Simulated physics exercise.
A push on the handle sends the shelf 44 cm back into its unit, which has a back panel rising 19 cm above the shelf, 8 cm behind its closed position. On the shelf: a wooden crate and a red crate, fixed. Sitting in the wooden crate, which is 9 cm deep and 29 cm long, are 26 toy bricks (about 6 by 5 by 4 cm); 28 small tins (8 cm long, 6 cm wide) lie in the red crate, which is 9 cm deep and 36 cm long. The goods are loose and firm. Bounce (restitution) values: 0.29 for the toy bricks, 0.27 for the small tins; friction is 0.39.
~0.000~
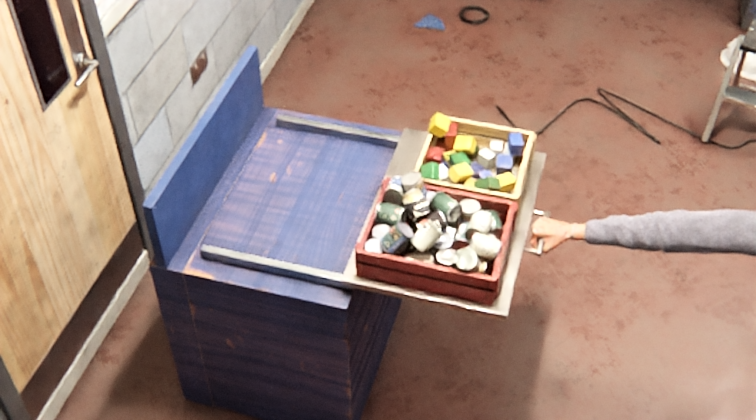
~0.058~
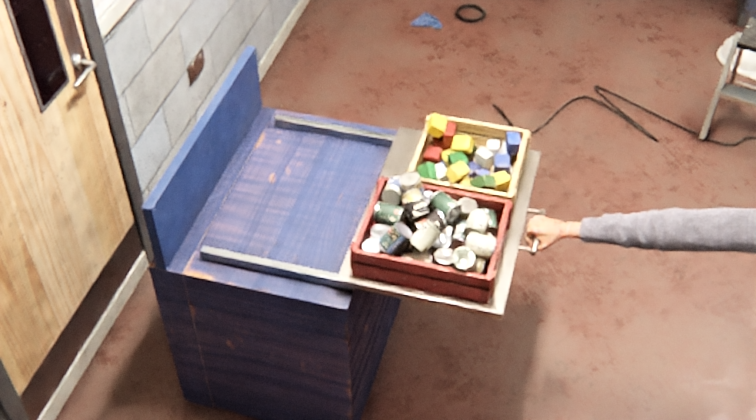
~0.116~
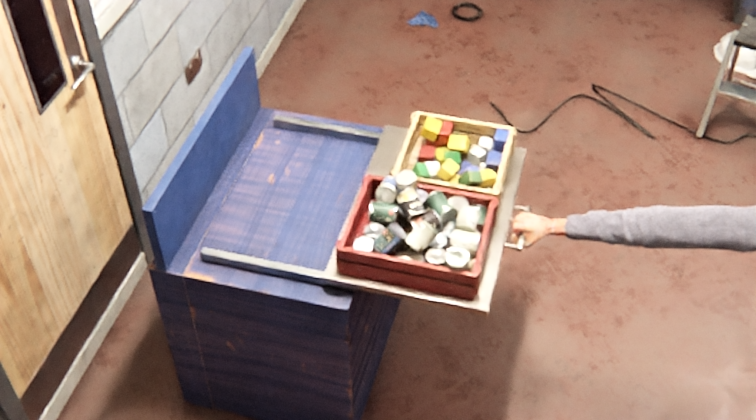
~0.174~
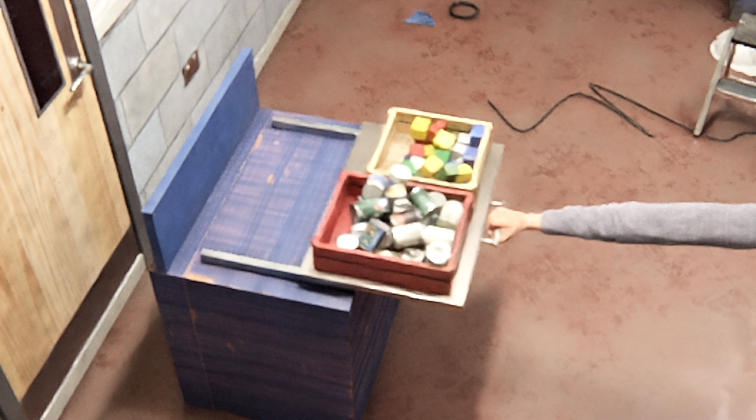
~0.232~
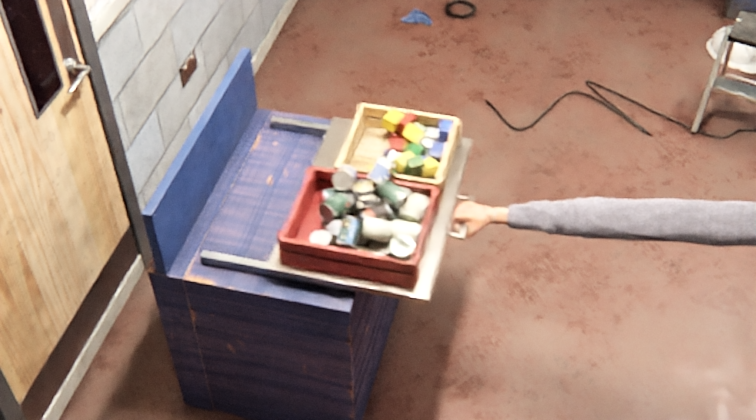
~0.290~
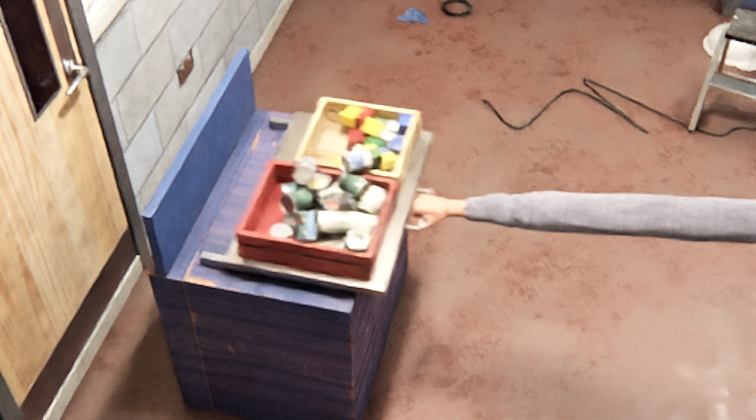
A red crate of small tins and a pale wooden crate of coloured toy bricks sit on a sliding shelf atop a blue unit, seen from above in a room with a reddish-brown floor. A wooden door and grey block wall stand at left, a dark cable at right. A grey-sleeved arm pushes the shelf leftward, slowly then faster, the contents shifting toward the hand as the camera drifts slightly.
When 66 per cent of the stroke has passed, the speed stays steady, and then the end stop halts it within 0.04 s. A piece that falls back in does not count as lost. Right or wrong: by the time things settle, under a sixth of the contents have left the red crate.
Wrong.
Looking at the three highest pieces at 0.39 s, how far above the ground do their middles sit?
On average roughly 90 centimetres up.
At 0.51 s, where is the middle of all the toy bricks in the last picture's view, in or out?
Middle: About (325, 146) px.
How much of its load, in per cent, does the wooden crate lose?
About 5 percent for the wooden crate.
After 0.31 s, the runners reach their end.
After 0.39 s, the wooden crate has all 26 and the red crate is down by 1 of 28.
After 0.51 s, the wooden crate is down by 1 of 26 and the red crate is down by 6 of 28.
After 0.73 s, the wooden crate is down by 1 of 26 and the red crate is down by 7 of 28.
Final count (at 1.16 s), the wooden crate is down by 1 of 26 and the red crate is down by 7 of 28. Asked share, 7 of 28, 25 per cent.
